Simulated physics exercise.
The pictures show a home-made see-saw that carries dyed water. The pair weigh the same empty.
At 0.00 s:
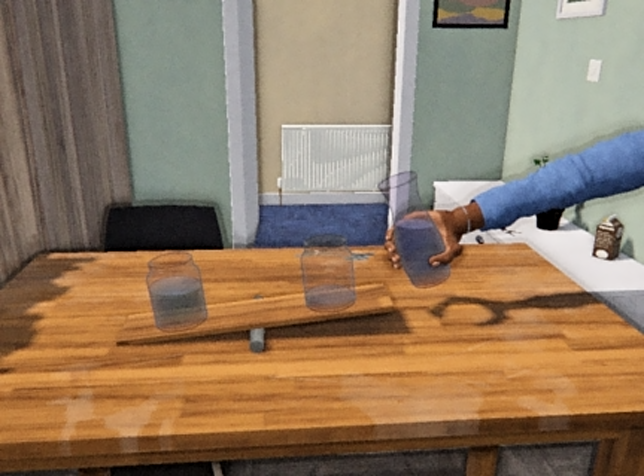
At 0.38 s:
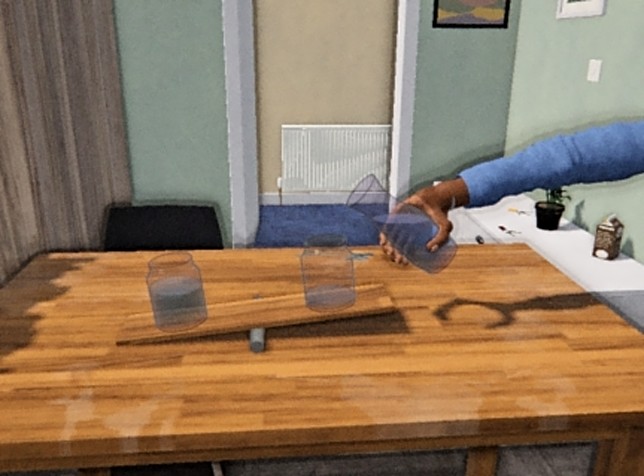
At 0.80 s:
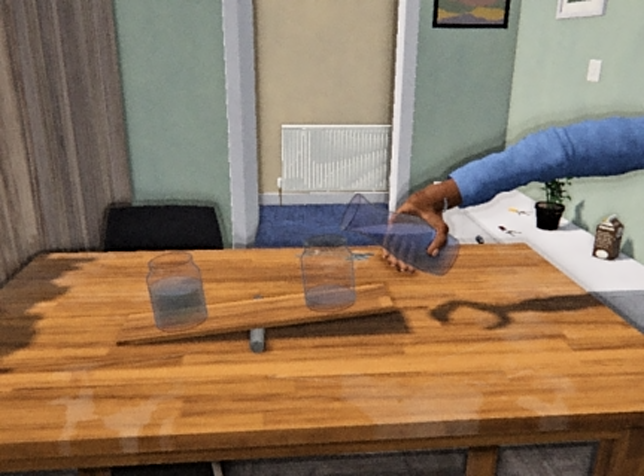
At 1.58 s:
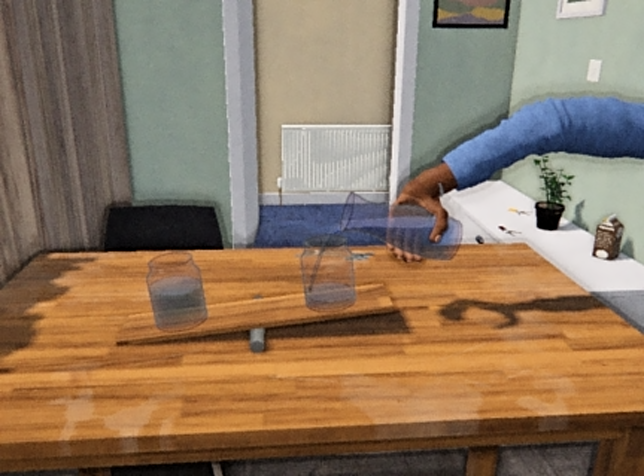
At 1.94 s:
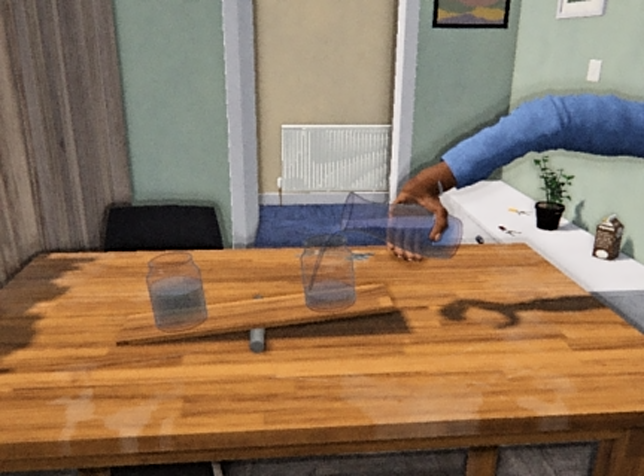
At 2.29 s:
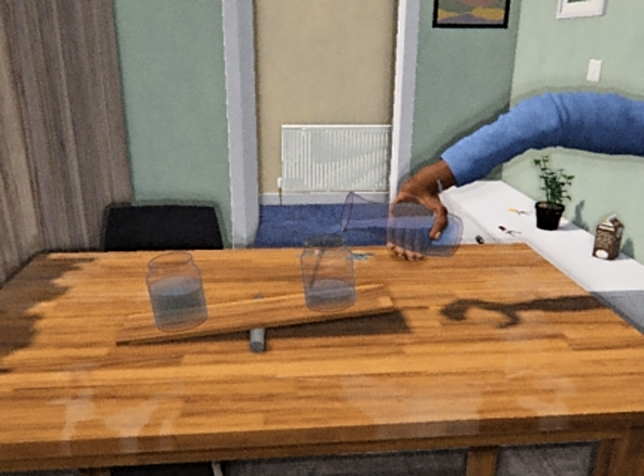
On a wooden table, a hand tilted a clear carafe leftward over the raised right jar of a small see-saw and began pouring dyed water into it, while the plank stayed still.
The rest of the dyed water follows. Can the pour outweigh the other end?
It tips the other way.
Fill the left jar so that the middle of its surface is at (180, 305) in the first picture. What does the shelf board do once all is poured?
My call: Flips.
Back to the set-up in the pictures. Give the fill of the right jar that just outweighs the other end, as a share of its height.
Close to 55 %.
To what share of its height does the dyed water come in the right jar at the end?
Roughly 80 per cent.
After 5.4 s, the right jar is about half full; the shelf board leans as before.
After 7.8 s, the right jar is about two thirds full; the shelf board has swung over, and that end is down.
After 10.2 s, the right jar is about three quarters full; the shelf board has swung over, and that end is down.
